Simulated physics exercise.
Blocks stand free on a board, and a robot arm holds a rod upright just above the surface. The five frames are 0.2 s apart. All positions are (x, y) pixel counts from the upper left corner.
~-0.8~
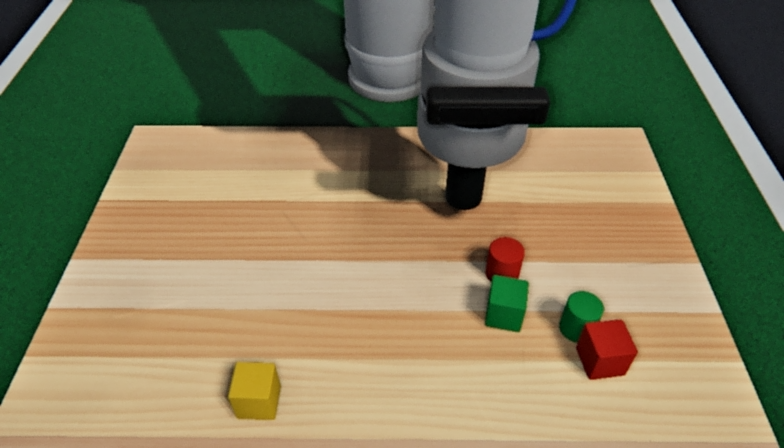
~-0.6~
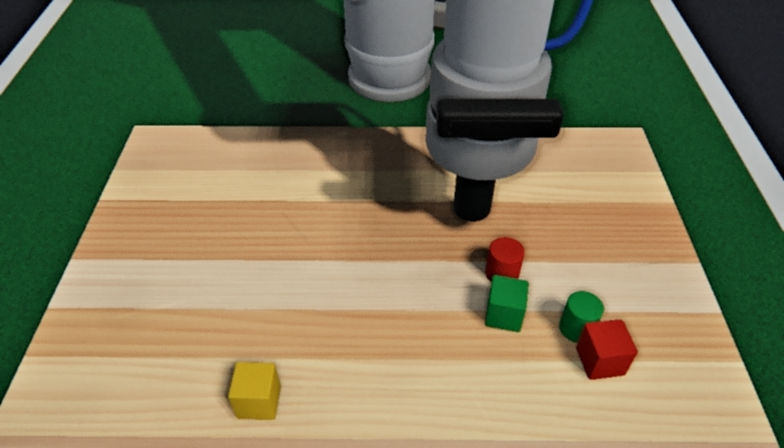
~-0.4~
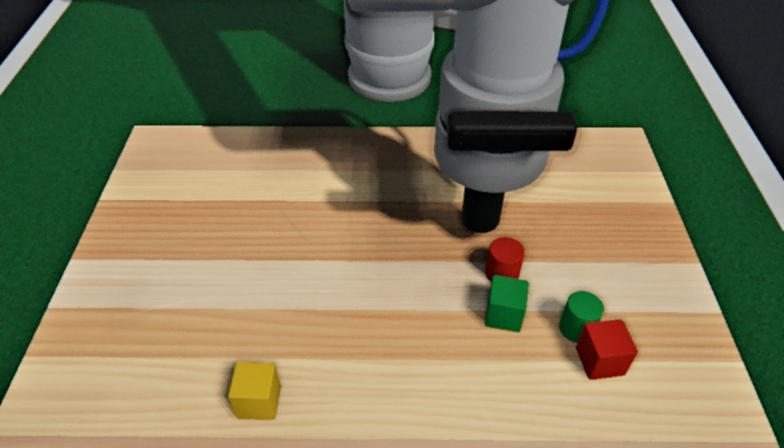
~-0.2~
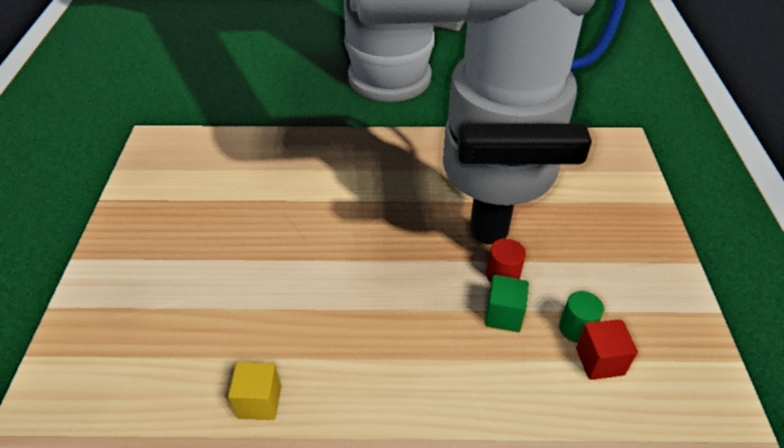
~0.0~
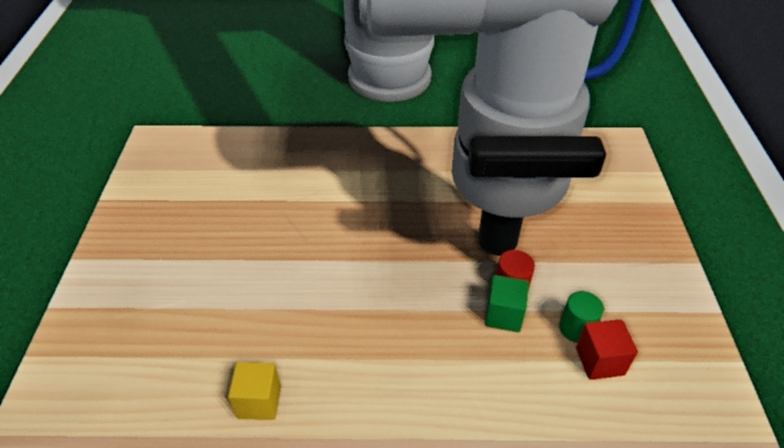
A robot arm slid its black rod down and to the right across a wooden board, then nudged the red round block slightly, while the green, yellow and other red blocks stayed still.
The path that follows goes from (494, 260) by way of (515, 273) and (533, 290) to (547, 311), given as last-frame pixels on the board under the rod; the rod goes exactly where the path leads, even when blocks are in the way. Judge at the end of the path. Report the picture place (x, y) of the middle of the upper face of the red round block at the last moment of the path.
Pixel (557, 320).
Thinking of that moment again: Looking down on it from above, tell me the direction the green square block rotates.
Its rotation is clockwise.
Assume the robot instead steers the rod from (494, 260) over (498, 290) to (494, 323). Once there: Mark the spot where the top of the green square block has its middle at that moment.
The centre of its top will be at (518, 332).
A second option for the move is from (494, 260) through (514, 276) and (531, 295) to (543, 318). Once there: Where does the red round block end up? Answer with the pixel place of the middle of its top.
Its top middle: (563, 328).
On the path given first. Halfway along, rod (530, 264); green square block (513, 304), turned 45° clockwise; red round block (543, 288).
At the end, rod (552, 294); green square block (512, 308), turned 65° clockwise; red round block (557, 320); green round block (591, 307); red square block still.
